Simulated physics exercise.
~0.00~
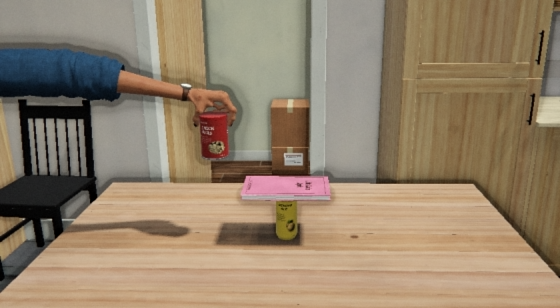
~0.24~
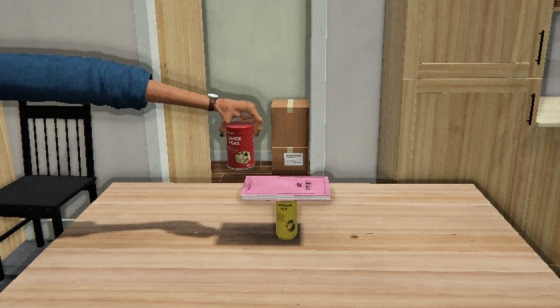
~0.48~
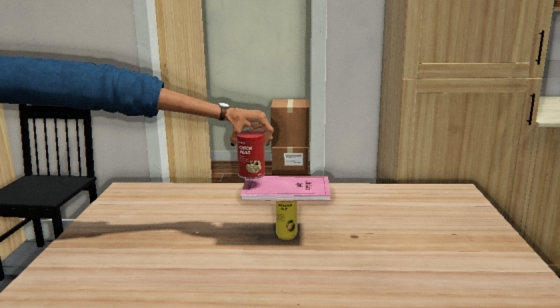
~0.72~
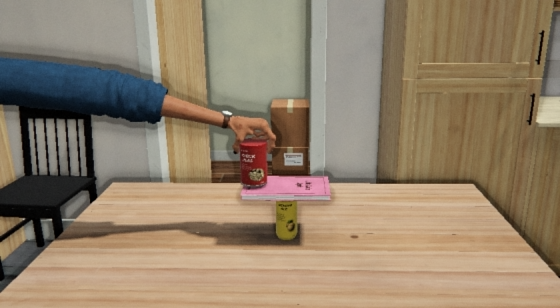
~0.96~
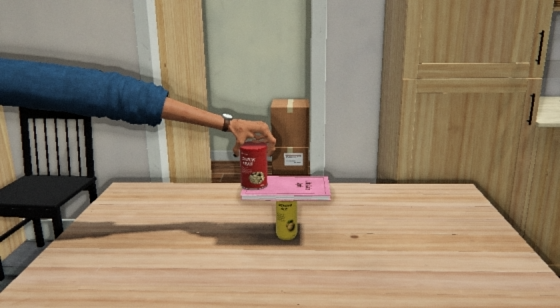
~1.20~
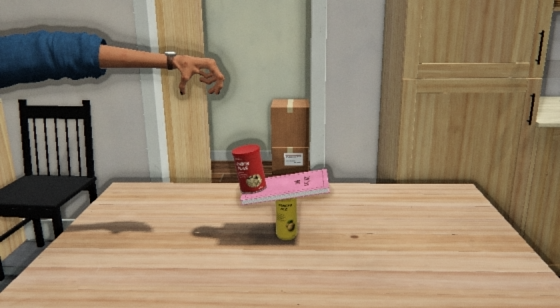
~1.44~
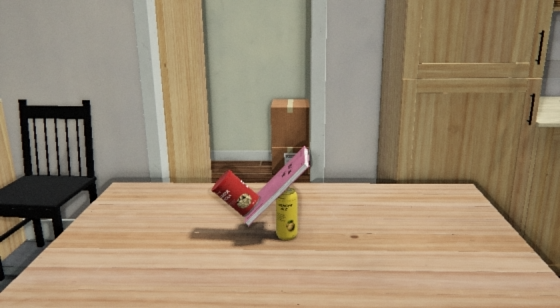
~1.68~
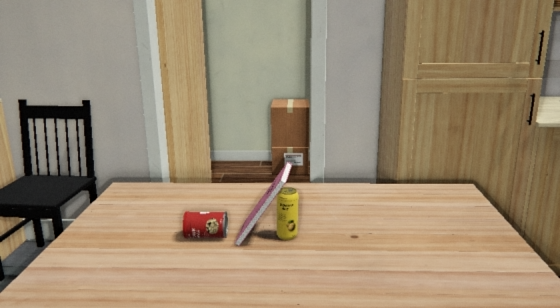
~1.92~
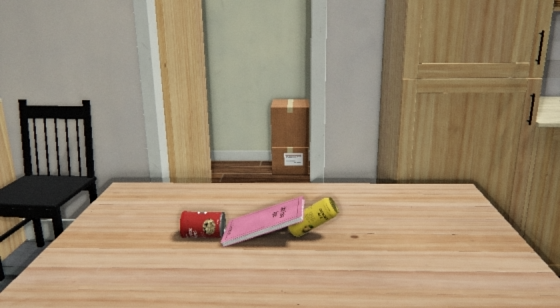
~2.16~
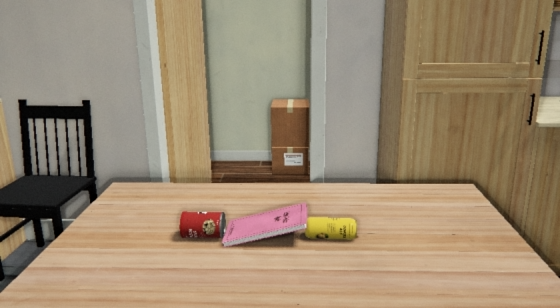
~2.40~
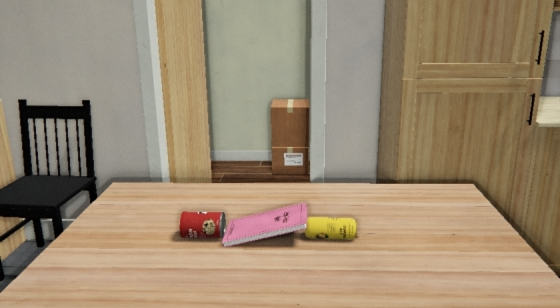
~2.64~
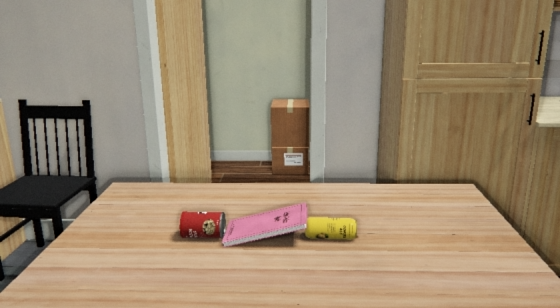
At first, a pink book lies balanced across an upright yellow can on a wooden table, while a hand reaching in from the left holds a red tin. The hand moves the tin to the right and lowers it onto the left end of the book. Once the hand lets go and draws back, the book tilts down to the left and the tin leans with it. The tin slides off onto its side, and the book drops steeply against the can. The can then topples to the right, and all three come to rest fallen on the table, the book slightly tilted between the tin and the can.
